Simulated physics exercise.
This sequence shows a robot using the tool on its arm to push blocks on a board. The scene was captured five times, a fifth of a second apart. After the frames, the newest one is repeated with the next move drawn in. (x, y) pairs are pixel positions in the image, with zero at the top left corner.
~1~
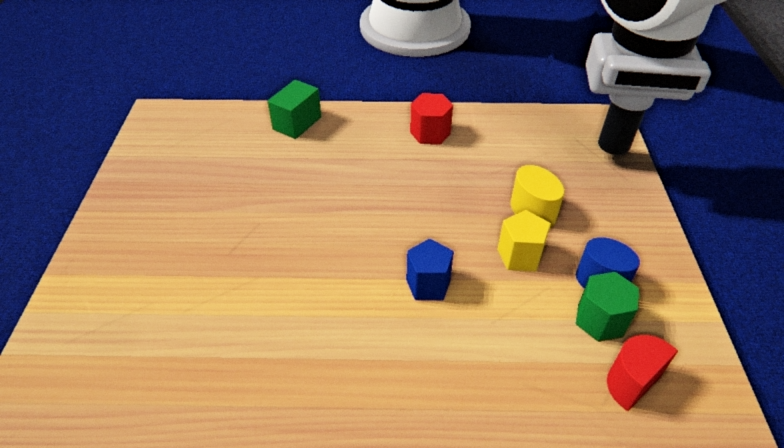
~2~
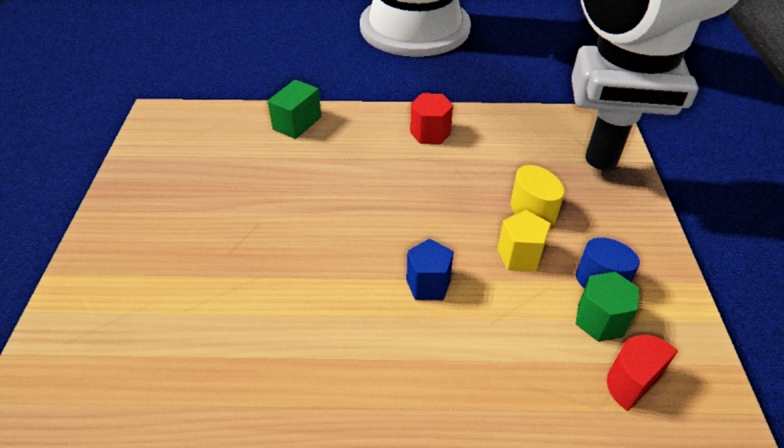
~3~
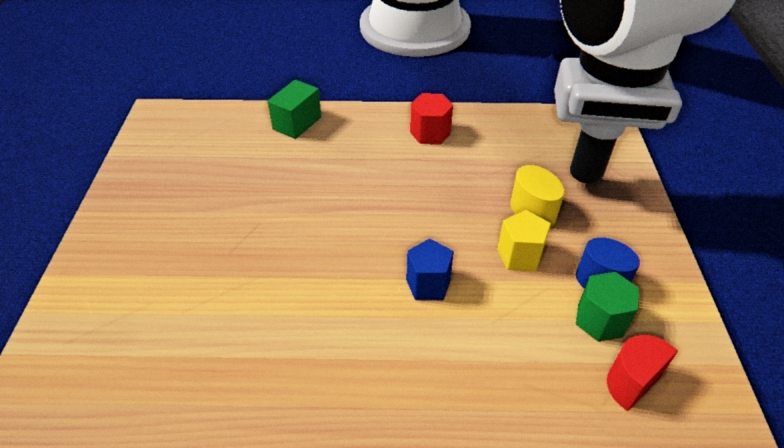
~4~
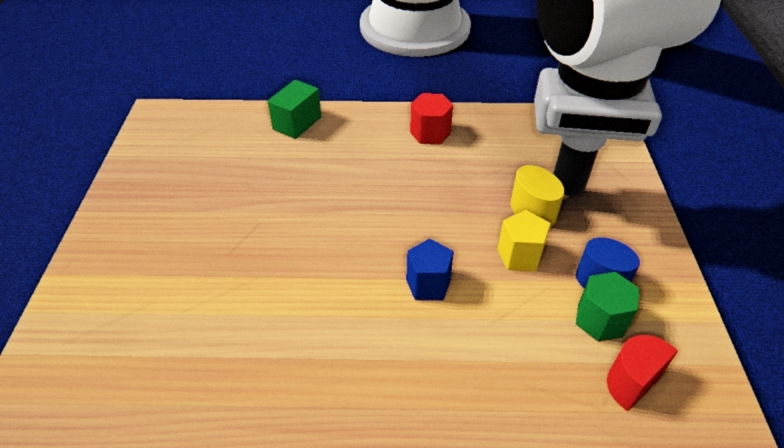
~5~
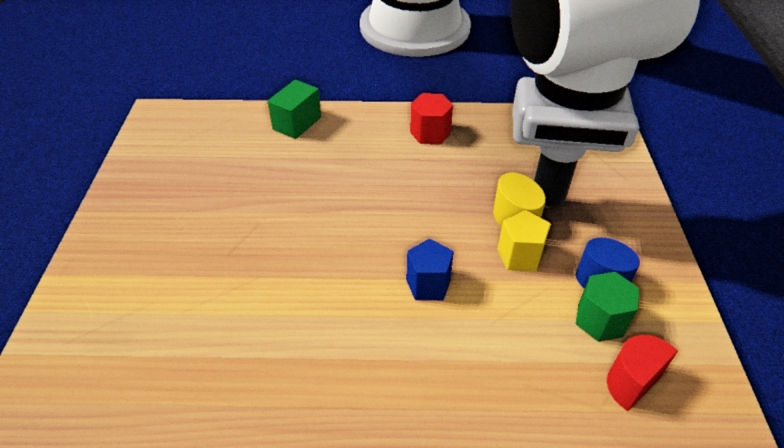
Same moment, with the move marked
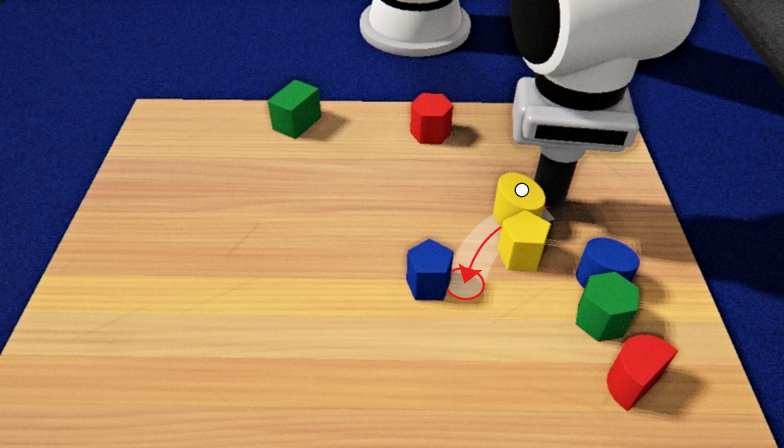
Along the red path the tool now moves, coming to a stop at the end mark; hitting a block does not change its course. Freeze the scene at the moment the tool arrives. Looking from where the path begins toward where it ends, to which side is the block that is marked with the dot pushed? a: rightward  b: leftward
a.
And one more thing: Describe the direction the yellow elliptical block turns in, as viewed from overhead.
From above, the turn goes clockwise.
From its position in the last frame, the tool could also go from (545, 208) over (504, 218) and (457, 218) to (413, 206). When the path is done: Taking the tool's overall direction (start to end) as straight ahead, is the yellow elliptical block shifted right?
Short answer: No.
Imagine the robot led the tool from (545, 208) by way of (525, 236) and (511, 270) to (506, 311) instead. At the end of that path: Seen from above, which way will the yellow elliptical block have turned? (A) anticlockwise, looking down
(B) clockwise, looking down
Answer: B.
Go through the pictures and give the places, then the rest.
The first picture shows lower end of the tool at (614, 146), tops of blocks, blue pentagon at (431, 256), yellow elliptical block at (540, 182), yellow pentagon at (528, 227).
The second picture shows tool at (601, 161), blocks as before.
The third picture shows tool at (586, 174), blocks as before.
The fourth picture shows tool at (568, 186), blocks as before.
The fifth picture shows tool at (548, 196), blue pentagon at (431, 256), yellow elliptical block at (522, 190), yellow pentagon at (528, 227).
The drawn path runs from (545, 208) through (508, 223) and (480, 248) to (465, 283); the dot is on the yellow elliptical block.
What follows on the original path. One third of the way, tool at (510, 211); yellow elliptical block at (482, 208); yellow pentagon at (518, 238), turned 65° anticlockwise.
Two thirds of the way, tool at (482, 237); blue pentagon at (426, 259); yellow elliptical block at (447, 228), turned 15° clockwise; yellow pentagon at (518, 241), turned 75° anticlockwise.
At the end, tool at (466, 272); blue pentagon at (398, 274), turned 20° anticlockwise; yellow elliptical block at (430, 240), turned 45° clockwise; yellow pentagon at (517, 246), turned 105° anticlockwise.
